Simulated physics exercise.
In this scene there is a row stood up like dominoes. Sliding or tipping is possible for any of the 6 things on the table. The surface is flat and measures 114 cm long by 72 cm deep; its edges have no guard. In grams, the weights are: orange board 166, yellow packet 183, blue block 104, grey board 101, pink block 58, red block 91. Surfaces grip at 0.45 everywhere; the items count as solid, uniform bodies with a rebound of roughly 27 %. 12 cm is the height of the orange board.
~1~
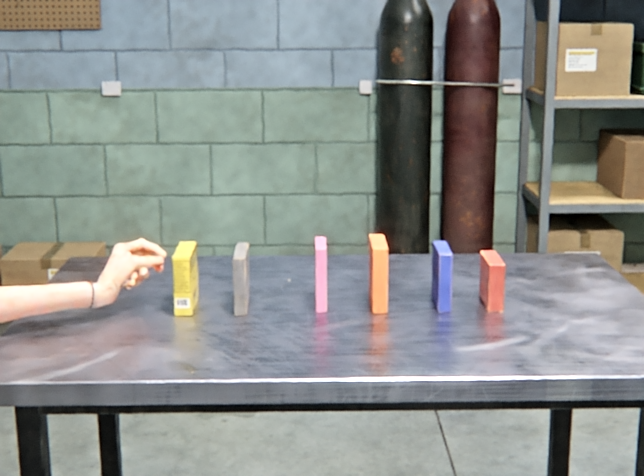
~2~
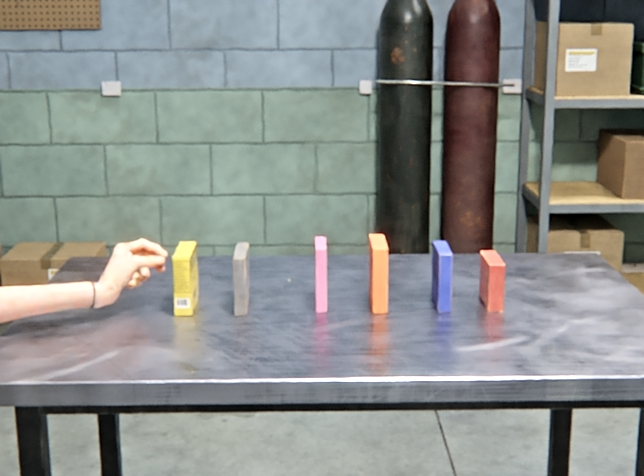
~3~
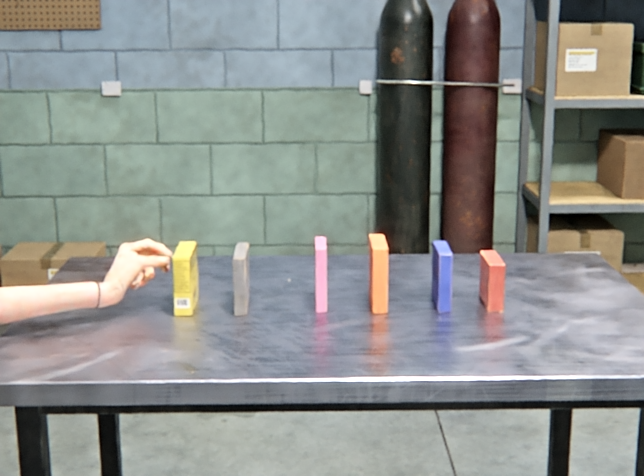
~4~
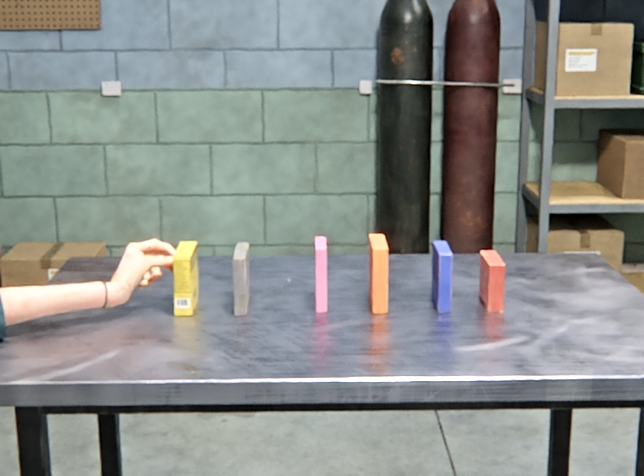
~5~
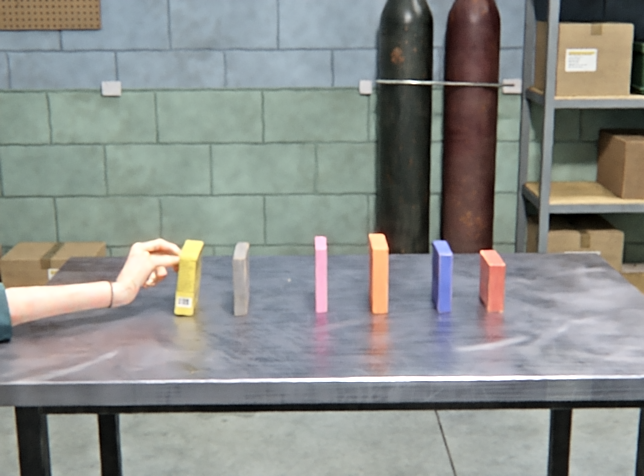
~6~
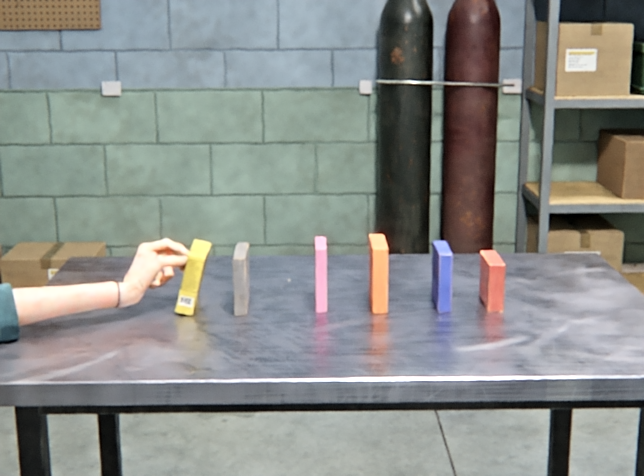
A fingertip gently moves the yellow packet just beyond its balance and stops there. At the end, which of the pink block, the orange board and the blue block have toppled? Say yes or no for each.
Pink block: No; orange board: No; blue block: No.
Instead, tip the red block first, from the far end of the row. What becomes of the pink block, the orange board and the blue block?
The pink block falls, the orange board falls and the blue block falls.
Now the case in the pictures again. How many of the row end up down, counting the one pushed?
The total is 2.
Then, 0.20 s past the last view, yellow packet 40° over.
Then, 0.30 s past the last view, yellow packet 62° over; grey board at 25° to upright.
Then, 0.40 s past the last view, yellow packet 77° over; grey board on its side.
Finally, on their side or leaning hard on the table, grey board; the other 3 still in place (within 5 cm). Final places as that camera would see them, pink block near (321, 275), orange board near (378, 273).
